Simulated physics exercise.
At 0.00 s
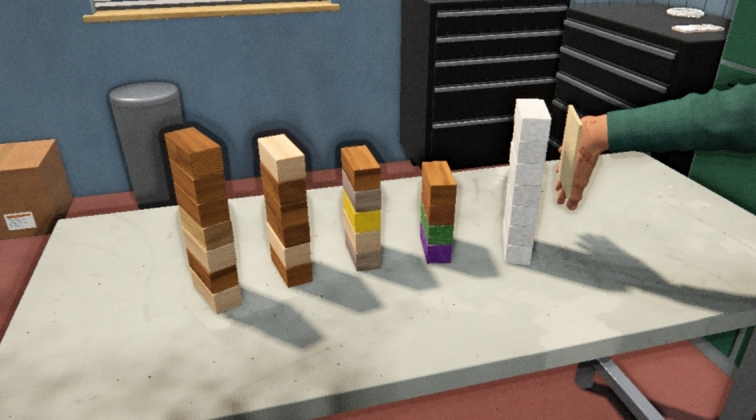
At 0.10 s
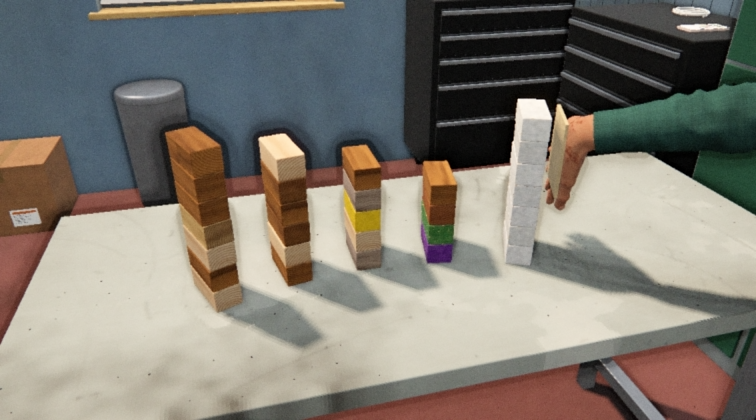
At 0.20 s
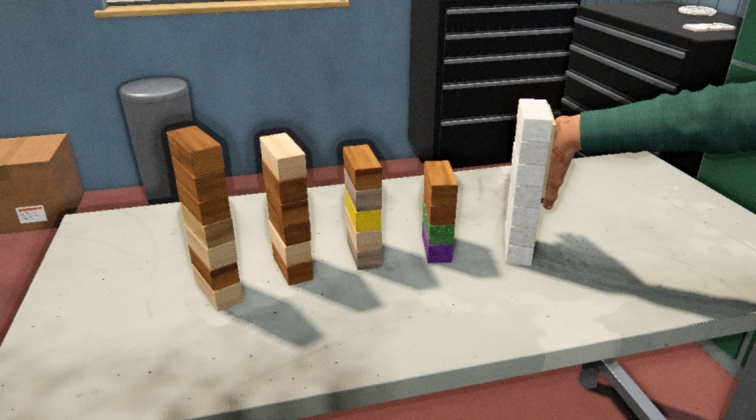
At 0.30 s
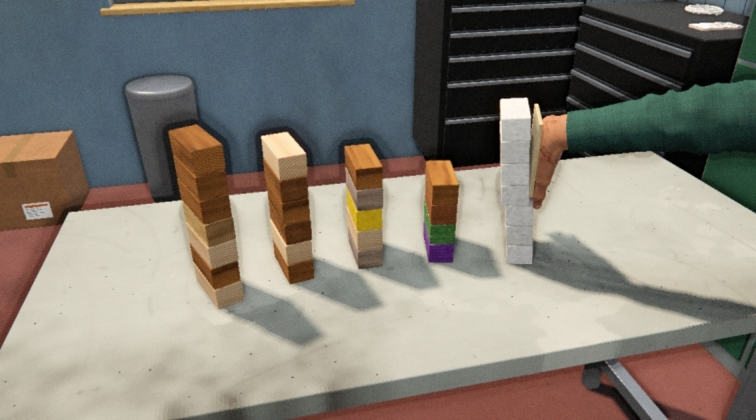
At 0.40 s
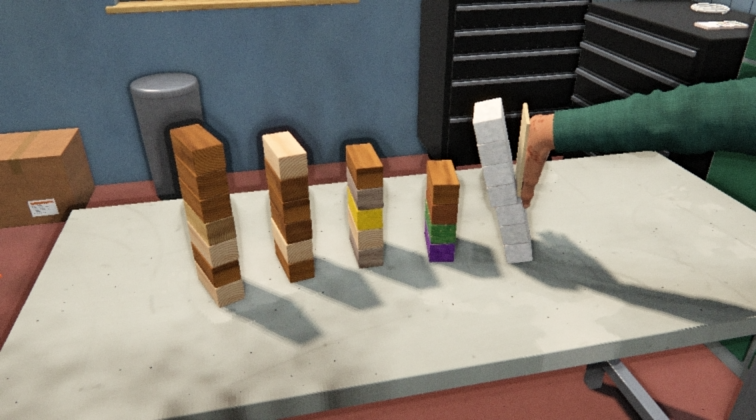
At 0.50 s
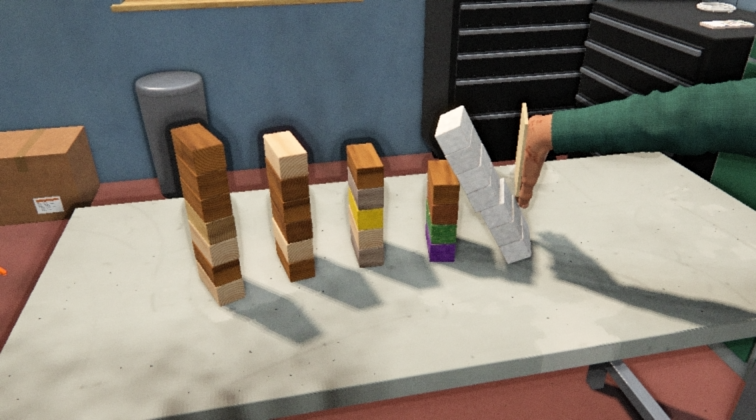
On a workshop table, a hand pressing a flat board against a tall white block stack, tilting it left toward shorter wooden stacks.
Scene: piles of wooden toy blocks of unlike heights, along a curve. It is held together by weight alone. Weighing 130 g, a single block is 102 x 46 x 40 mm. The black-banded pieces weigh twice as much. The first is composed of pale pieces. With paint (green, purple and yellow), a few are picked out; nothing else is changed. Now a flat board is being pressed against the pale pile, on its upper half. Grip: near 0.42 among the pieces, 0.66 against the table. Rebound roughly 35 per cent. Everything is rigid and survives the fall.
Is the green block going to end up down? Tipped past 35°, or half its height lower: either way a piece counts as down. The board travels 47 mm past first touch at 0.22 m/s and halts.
Yes, it comes down.
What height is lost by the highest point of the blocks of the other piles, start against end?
I make it close to 16 cm.
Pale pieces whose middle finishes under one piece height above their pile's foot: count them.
Count: 6.
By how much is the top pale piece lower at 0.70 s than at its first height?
Some 16 centimetres.
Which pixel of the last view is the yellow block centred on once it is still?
Resting position, last image: About (304, 237).
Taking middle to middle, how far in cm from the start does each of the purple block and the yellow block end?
Well, the purple finishes 0 cm from where it began, while the yellow finishes 12 cm from its start.
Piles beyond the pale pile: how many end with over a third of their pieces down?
That comes to 4.
After 0.70 s, 7 of the pale pile down; none of the 22 other blocks down, 7 disturbed; green block leaning 16°; purple block leaning 16°.
After 1.08 s, 7 of the pale pile down; 3 of the 22 other blocks down; green block leaning 61°, 30 mm lower; yellow block leaning 33°.
After 1.54 s, 7 of the pale pile down; 14 of the 22 other blocks down; green block leaning 67°, 31 mm lower; yellow block leaning 49°, 47 mm lower.
After 2.08 s, 7 of the pale pile down; 21 of the 22 other blocks down; green block leaning 67°, 31 mm lower; yellow block leaning 49°, 47 mm lower.
By the end (2.4 s), 7 of the pale pile down; 21 of the 22 other blocks down; green block leaning 67°, 31 mm lower; yellow block leaning 49°, 47 mm lower; purple block shifted 5 mm. As the last picture would show them, middles, green block near (406, 235), yellow block near (305, 237).
